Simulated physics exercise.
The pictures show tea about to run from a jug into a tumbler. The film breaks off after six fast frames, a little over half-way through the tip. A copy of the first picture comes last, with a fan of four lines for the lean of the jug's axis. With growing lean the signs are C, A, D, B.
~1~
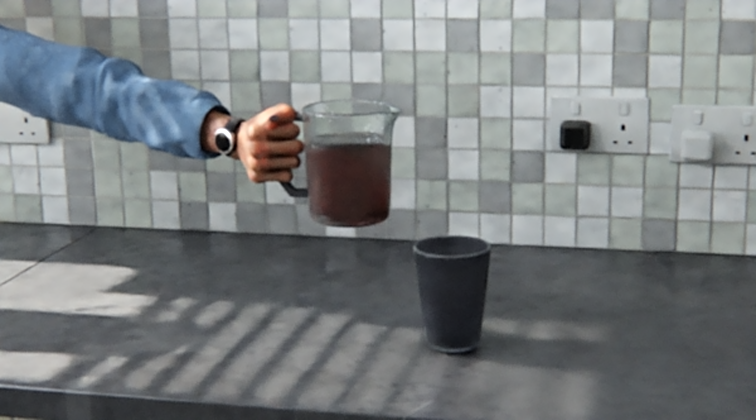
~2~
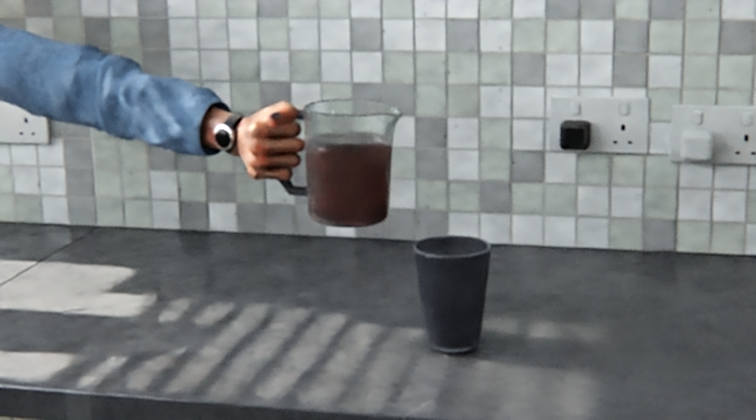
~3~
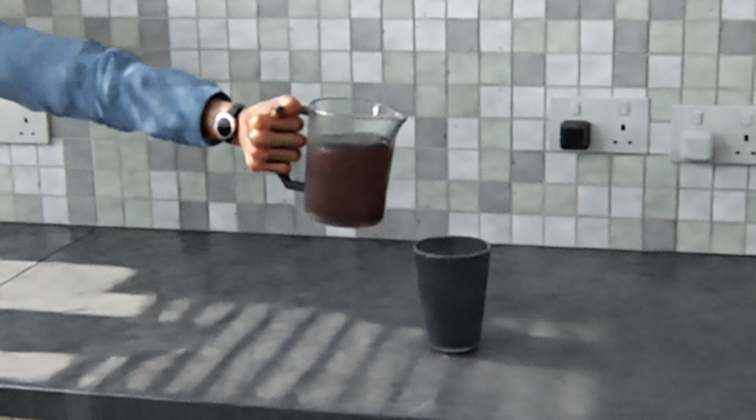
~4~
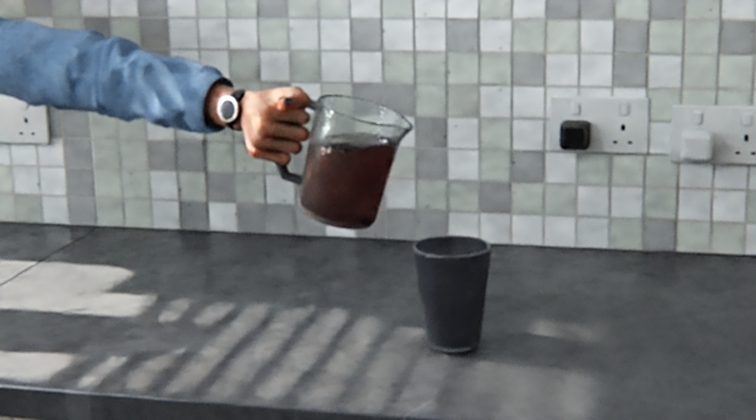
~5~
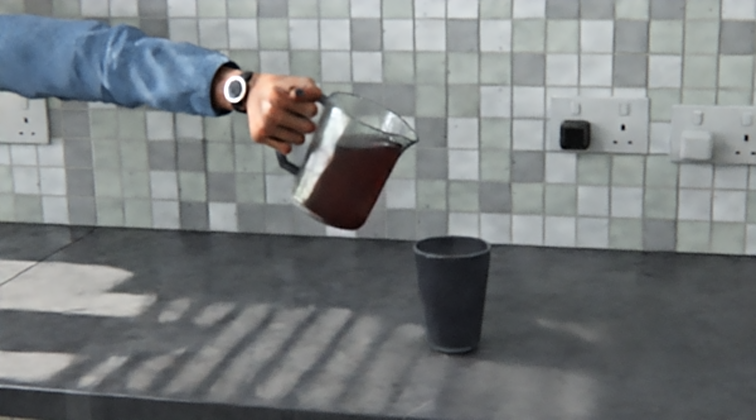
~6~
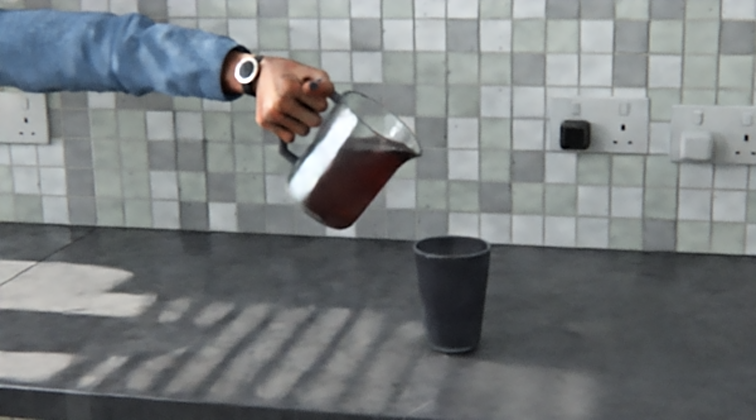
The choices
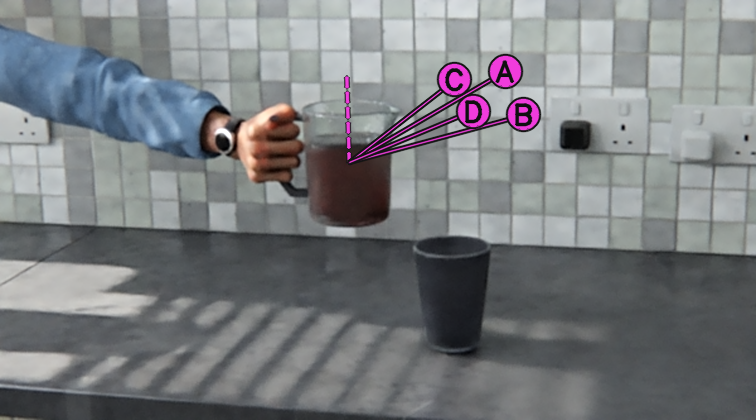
A hand holds a glass jug of tea and tilts it rightward above a dark tumbler.
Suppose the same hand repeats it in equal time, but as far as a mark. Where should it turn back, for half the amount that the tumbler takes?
D works best here.
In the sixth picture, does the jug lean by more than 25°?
Yes.
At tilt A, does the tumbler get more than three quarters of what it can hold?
No.
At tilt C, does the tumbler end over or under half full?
Under.
On the marked copy, A at (490, 80); B at (507, 119); C at (441, 90); D at (457, 117).
For tilt A, the tumbler ends with about 31 % of what it can hold.
For tilt B, the tumbler ends with about 64 % of what it can hold.
For tilt C, the tumbler ends with about 18 % of what it can hold.
For tilt D, the tumbler ends with about 48 % of what it can hold.
